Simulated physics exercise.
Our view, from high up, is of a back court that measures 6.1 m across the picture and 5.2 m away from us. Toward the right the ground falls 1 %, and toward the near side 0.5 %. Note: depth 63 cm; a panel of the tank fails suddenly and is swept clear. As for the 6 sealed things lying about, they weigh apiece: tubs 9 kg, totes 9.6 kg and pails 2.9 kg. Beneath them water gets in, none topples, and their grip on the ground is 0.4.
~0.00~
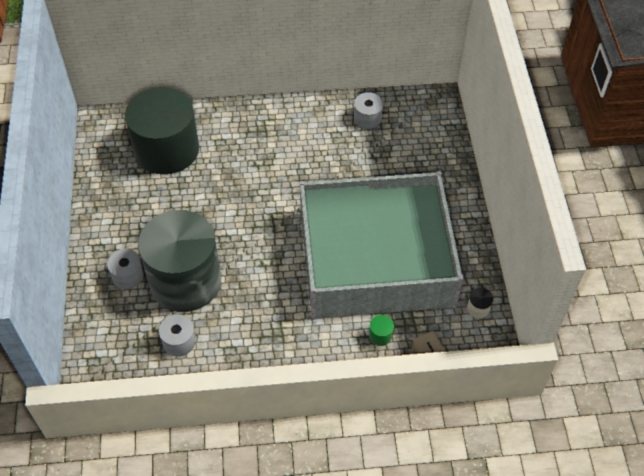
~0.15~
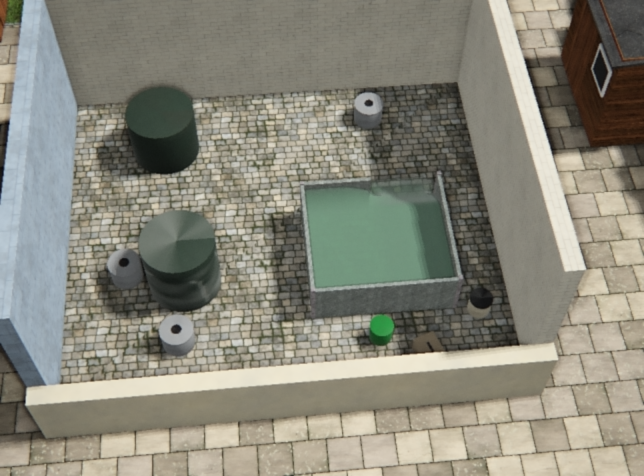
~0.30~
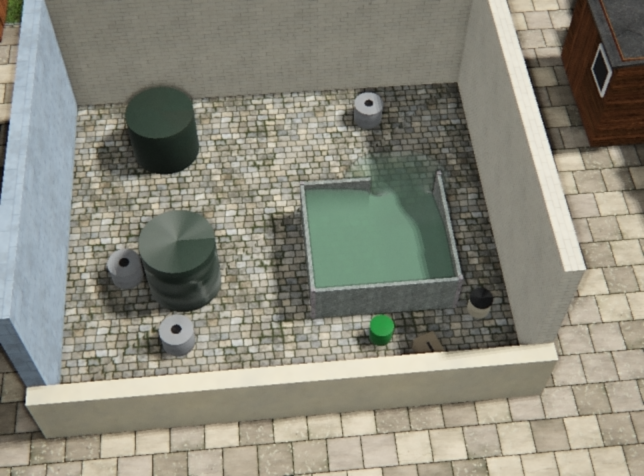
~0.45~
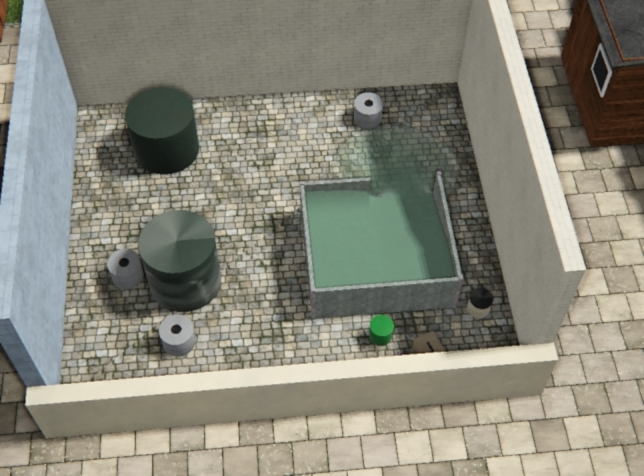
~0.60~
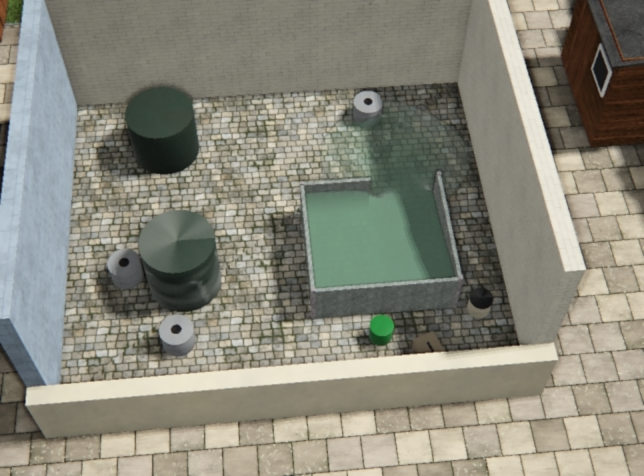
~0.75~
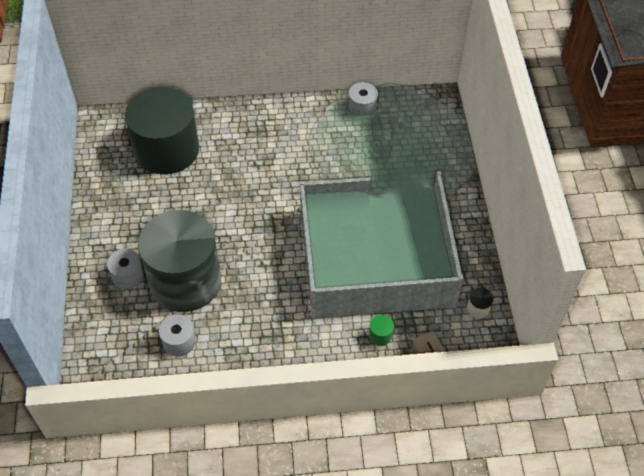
A square tank of green water in a walled yard lost part of its far side, and the water spread across the cobbles toward the back wall, nudging a small grey drum there slightly.
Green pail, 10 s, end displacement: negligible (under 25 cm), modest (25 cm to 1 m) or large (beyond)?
Modest.
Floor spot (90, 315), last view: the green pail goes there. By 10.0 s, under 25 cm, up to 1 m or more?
It goes a long way.
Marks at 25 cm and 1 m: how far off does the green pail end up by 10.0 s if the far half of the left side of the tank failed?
Note: Green pail displaced a long way.
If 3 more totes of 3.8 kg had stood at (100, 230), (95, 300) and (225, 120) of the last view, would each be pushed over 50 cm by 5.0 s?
Within it, within it, beyond it.
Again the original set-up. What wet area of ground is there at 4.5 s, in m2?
Wet: Near 21 m2.
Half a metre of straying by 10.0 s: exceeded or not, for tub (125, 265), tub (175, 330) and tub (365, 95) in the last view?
Taking them in order: Exceeded, fell shy and exceeded.
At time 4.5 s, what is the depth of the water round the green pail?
I'd put it at about 0 cm.
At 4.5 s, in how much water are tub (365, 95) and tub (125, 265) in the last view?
Around 5 cm and 1 cm.
After 2.0 s the green pail is near (382, 325), 0.0 m from its start, aground; 1 afloat.
After 4.5 s the green pail is near (382, 325), 0.0 m from its start, aground; 0 afloat.
After 7.0 s the green pail is near (382, 325), 0.0 m from its start, aground; 1 afloat.
After 10.0 s the green pail is near (348, 327), 0.4 m from its start, afloat; 6 afloat.
